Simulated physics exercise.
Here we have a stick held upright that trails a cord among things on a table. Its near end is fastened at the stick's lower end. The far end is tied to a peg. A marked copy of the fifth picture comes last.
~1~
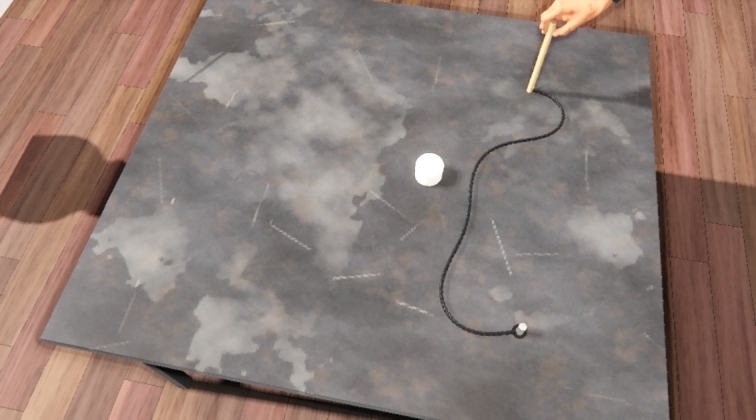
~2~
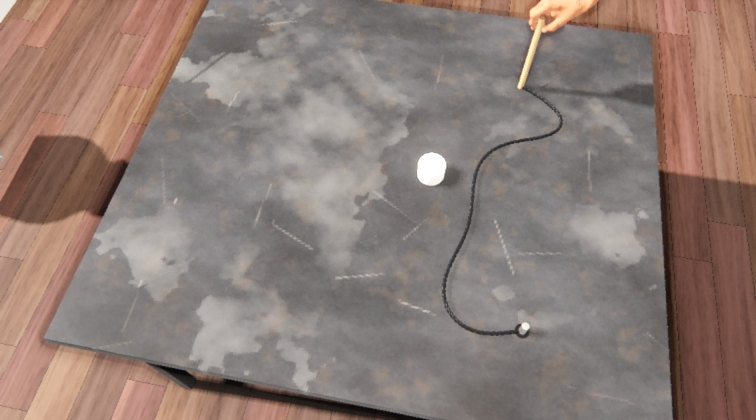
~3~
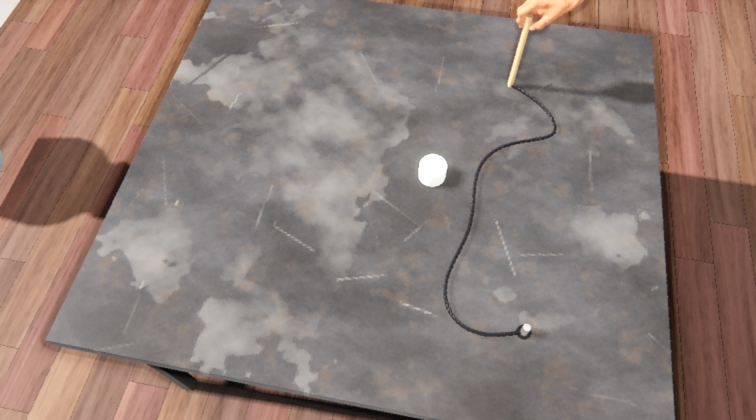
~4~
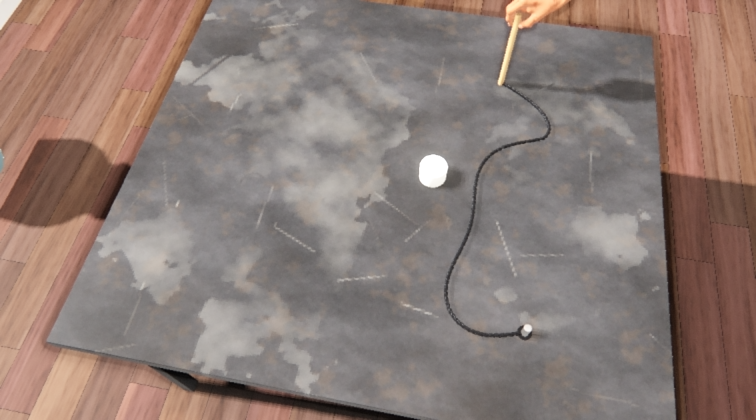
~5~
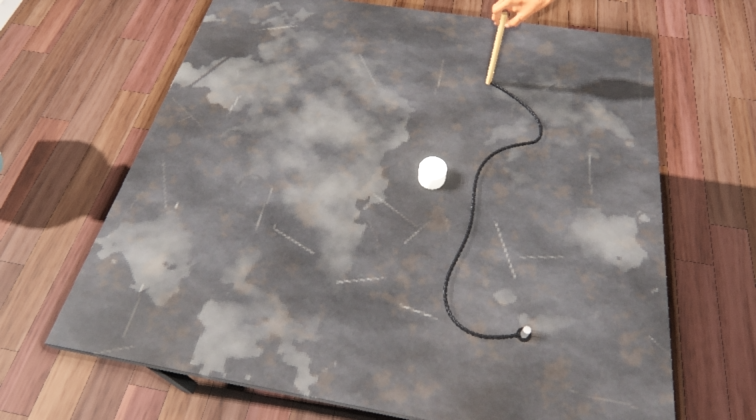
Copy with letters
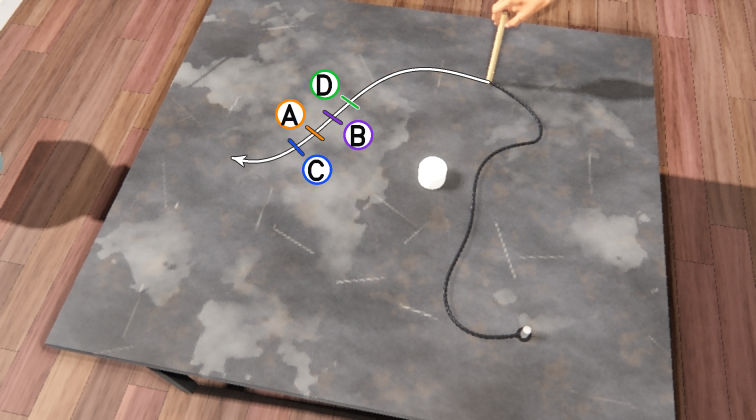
The clip opens on a dark, mottled table where a hand holds a stick at the far edge, a black cord curving from its lower end past a white tin to a small peg. The hand moves the stick steadily left, drawing the cord's near end along, while the tin and peg stay put.
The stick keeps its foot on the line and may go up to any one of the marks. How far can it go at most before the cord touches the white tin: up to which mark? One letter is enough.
Up to mark C.
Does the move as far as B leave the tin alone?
For that mark, yes.
On the marked copy, A at (315, 133); B at (333, 117); C at (296, 147); D at (350, 102); the route from (489, 82) via (357, 97) to (232, 158).
With C. Early on, foot of the stick (412, 71), middle of the cord (474, 196).
Further on, foot of the stick (347, 106), middle of the cord (474, 196).
At the end, foot of the stick (296, 148), middle of the cord (471, 195); nothing has been touched.
As for the rest, A is safe but short; B is safe but short; D is safe but short.
